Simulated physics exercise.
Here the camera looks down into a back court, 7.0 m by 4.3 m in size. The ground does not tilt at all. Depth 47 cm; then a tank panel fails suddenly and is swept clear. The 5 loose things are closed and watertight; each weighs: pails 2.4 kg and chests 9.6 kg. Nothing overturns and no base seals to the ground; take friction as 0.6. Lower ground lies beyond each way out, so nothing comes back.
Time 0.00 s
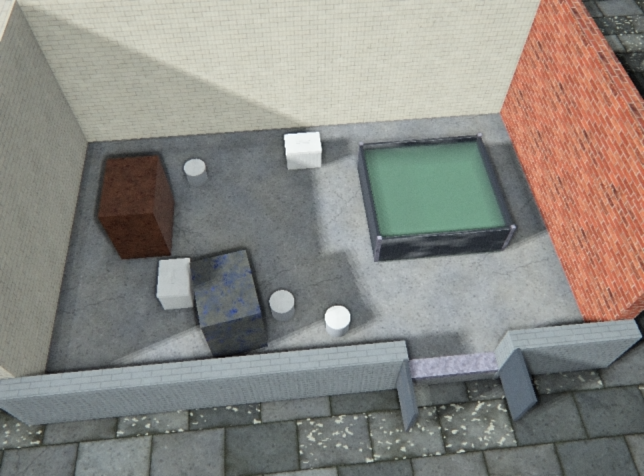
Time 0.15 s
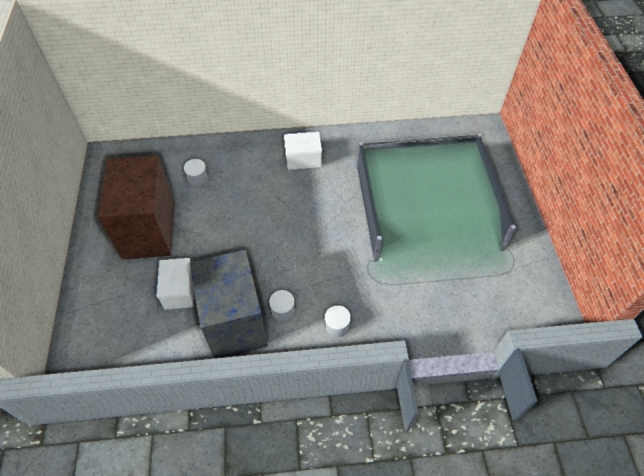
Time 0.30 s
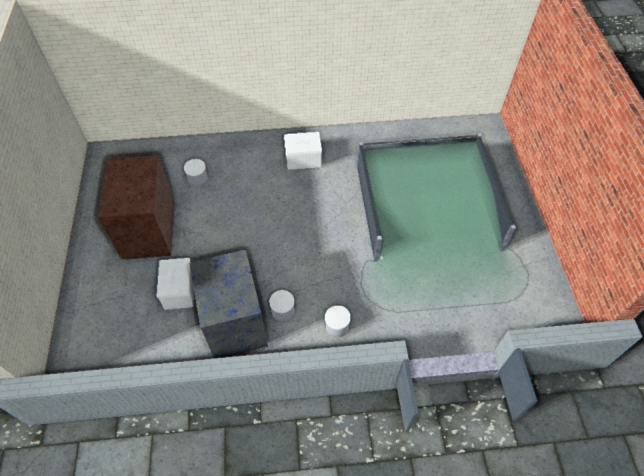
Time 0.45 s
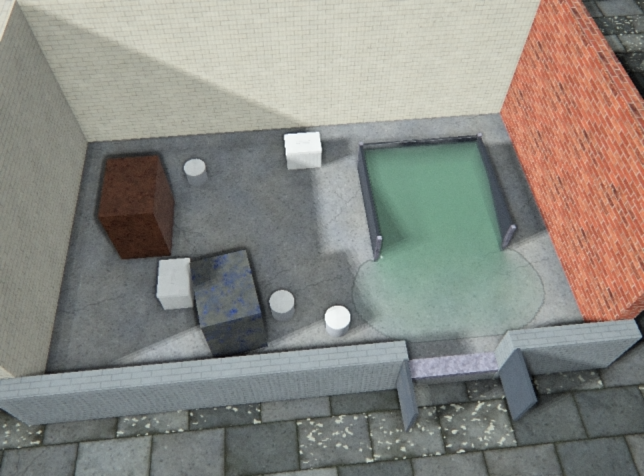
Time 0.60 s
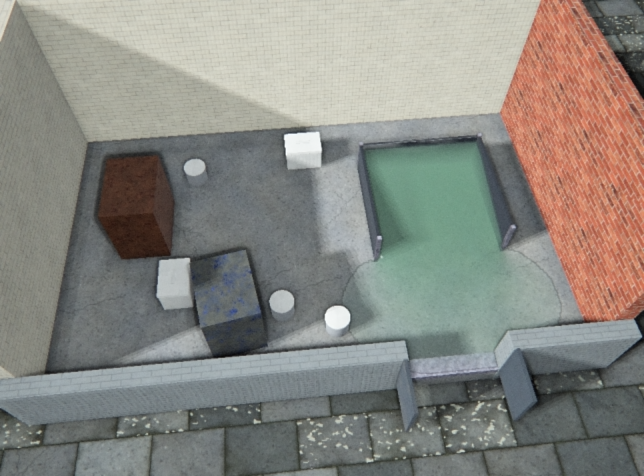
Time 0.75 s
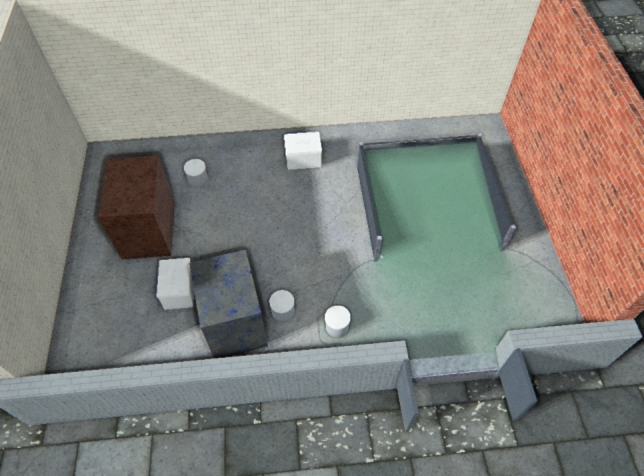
A large tank of green water in a walled yard lost its front side, and the water spread across the ground to the gap in the front wall, while the boxes and pails stayed put.
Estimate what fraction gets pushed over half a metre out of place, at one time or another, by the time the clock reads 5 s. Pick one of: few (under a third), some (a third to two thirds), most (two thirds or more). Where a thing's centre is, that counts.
Some.
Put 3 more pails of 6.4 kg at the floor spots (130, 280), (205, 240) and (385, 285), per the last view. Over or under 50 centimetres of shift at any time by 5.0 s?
First falls shy, second falls shy, third exceeds it.
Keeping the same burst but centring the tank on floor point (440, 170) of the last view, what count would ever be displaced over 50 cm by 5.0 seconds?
Then the count would be 2.
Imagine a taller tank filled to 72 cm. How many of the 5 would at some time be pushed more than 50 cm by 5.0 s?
Then it comes to 2.
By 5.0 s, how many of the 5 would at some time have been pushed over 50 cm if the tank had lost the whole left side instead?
So the tally would be 4.
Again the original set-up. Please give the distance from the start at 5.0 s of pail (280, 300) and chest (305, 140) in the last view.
The first is off by 140 cm, the second by 0 cm.
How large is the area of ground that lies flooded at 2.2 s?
That flooded area is roughly 10.0 m2.
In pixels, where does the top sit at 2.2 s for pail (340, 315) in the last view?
My estimate: Around (276, 323).
After 1.1 s 0 of 5 are over 50 cm from their spots; 0 afloat.
After 2.2 s 1 of 5 are over 50 cm from their spots; 1 afloat.
After 3.5 s 2 of 5 are over 50 cm from their spots; 1 afloat.
After 5.0 s 2 of 5 are over 50 cm from their spots, and 2 have been at some point; 0 afloat.
